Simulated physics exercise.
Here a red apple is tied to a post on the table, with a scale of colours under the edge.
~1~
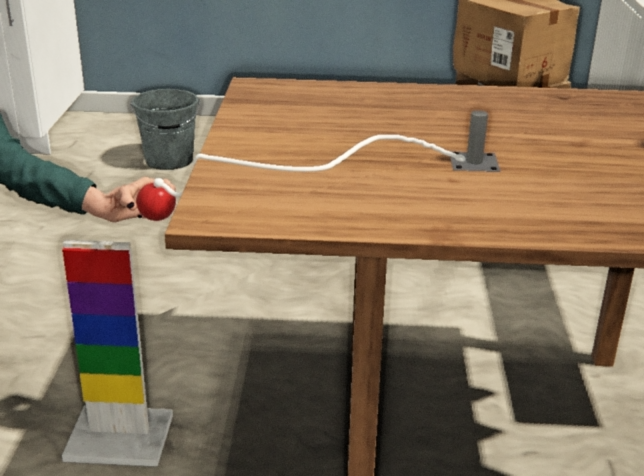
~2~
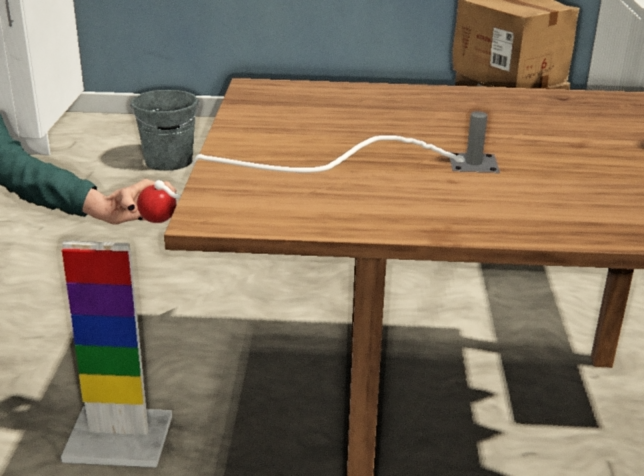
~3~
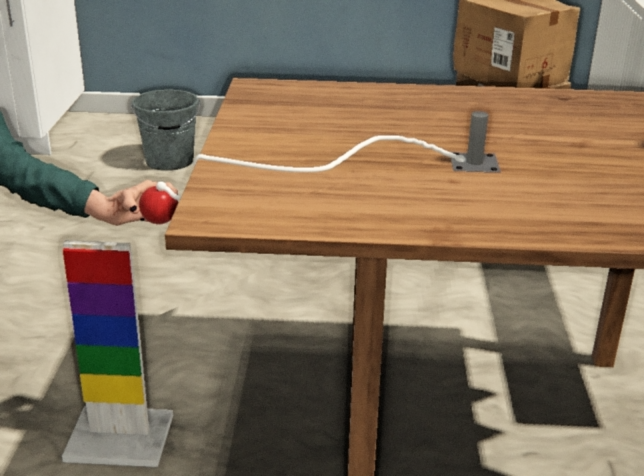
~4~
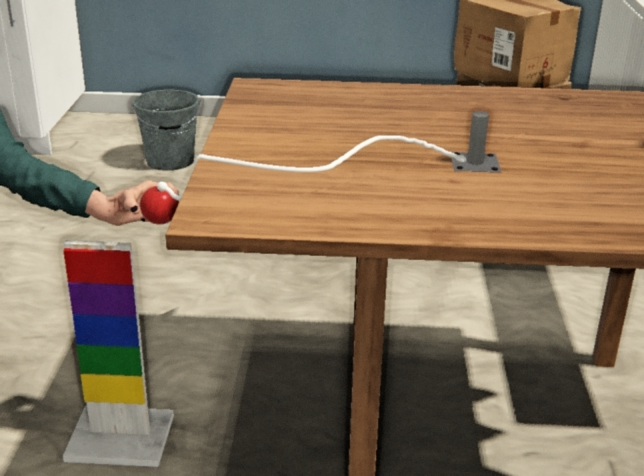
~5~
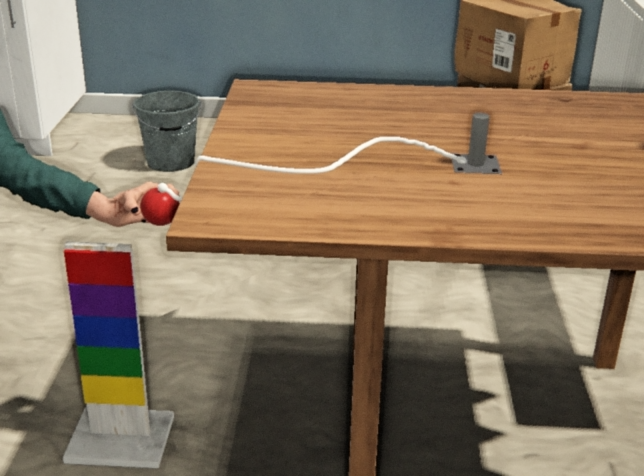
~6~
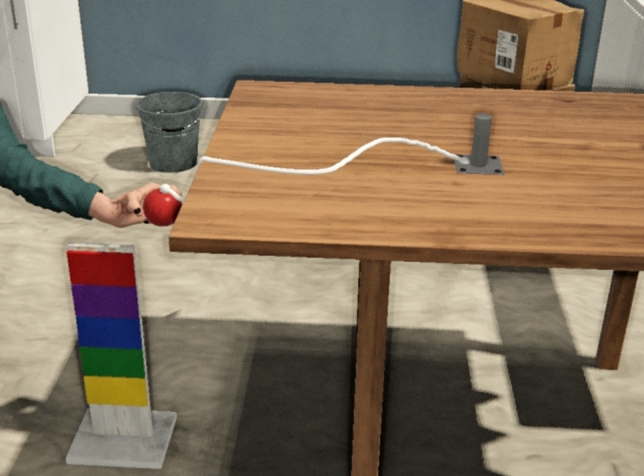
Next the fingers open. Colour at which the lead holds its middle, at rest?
Purple.
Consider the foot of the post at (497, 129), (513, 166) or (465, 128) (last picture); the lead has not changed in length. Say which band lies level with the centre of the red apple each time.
First try: Red; second try: Red; third try: Purple.
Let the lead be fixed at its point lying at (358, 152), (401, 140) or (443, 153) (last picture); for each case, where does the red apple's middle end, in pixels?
First (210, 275), next (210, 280), last (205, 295).
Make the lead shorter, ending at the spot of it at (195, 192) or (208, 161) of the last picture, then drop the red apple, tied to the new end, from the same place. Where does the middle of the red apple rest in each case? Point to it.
It ends up at (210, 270) the first time and at (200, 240) the second.
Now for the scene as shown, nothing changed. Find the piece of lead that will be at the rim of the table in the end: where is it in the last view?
Roughly (272, 170).
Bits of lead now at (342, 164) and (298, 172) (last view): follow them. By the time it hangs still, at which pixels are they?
Near (281, 154) and (230, 152).
Early on, apple near (237, 300); level with purple.
Midway, apple near (197, 299); level with purple.
Finally, apple near (208, 301); level with purple. Its middle rests at the purple band.
